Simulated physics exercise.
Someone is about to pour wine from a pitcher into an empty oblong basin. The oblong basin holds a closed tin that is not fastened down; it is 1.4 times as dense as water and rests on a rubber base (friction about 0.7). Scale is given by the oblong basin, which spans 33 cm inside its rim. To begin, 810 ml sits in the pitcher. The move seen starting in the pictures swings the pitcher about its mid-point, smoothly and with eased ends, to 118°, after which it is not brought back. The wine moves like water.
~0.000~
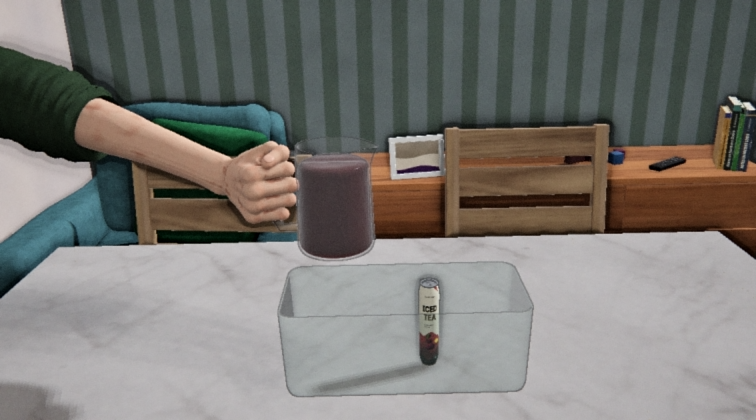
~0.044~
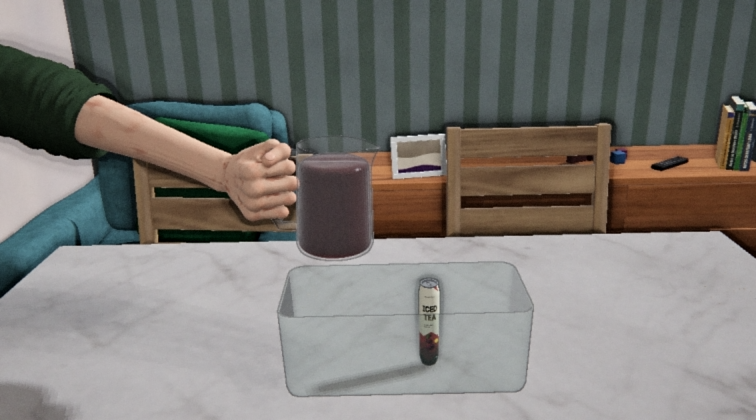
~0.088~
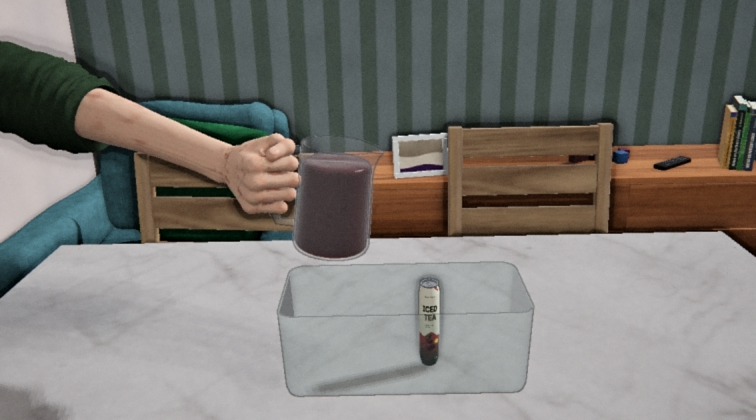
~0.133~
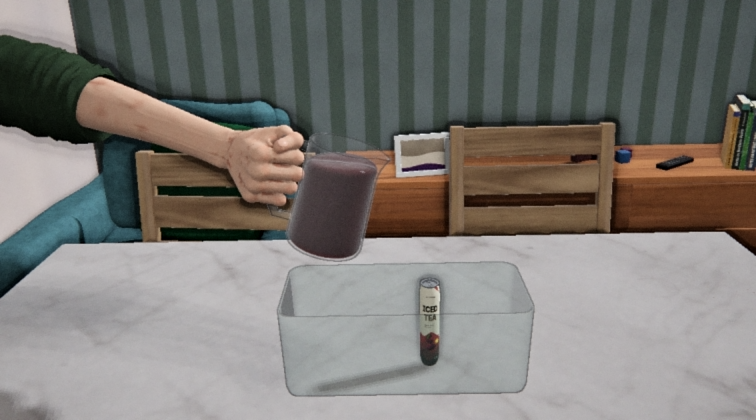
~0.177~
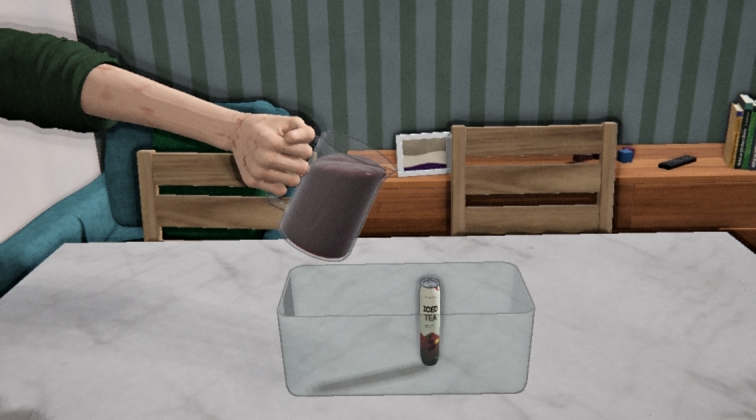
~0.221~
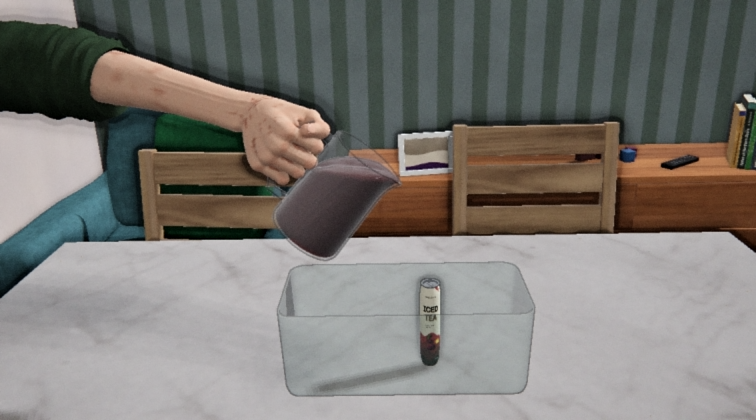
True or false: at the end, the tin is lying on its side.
True.
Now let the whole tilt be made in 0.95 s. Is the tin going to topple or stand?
Then the tin tumbles.
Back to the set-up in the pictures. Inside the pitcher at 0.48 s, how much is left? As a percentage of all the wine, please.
I'd estimate some 60 % remains.
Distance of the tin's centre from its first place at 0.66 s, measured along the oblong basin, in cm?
It has moved some 1 cm.
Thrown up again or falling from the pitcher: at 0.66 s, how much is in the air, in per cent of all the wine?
About 14 percent.
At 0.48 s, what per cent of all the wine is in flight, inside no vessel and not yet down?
My guess is roughly 24 %.
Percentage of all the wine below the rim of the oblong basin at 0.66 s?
Some 72 percent of the total.
After 0.48 s the tilt is 110° and 60 per cent is still to pour; the tin stands where it began.
After 0.66 s the tilt is 118° and 14 per cent is still to pour; the tin leans 13°.
After 0.86 s the tilt is 118° and 1 per cent is still to pour; the tin lies on its side.
After 1.07 s the tilt is 118° and 0 per cent is still to pour; the tin lies on its side.
In the end the tin lies on its side.
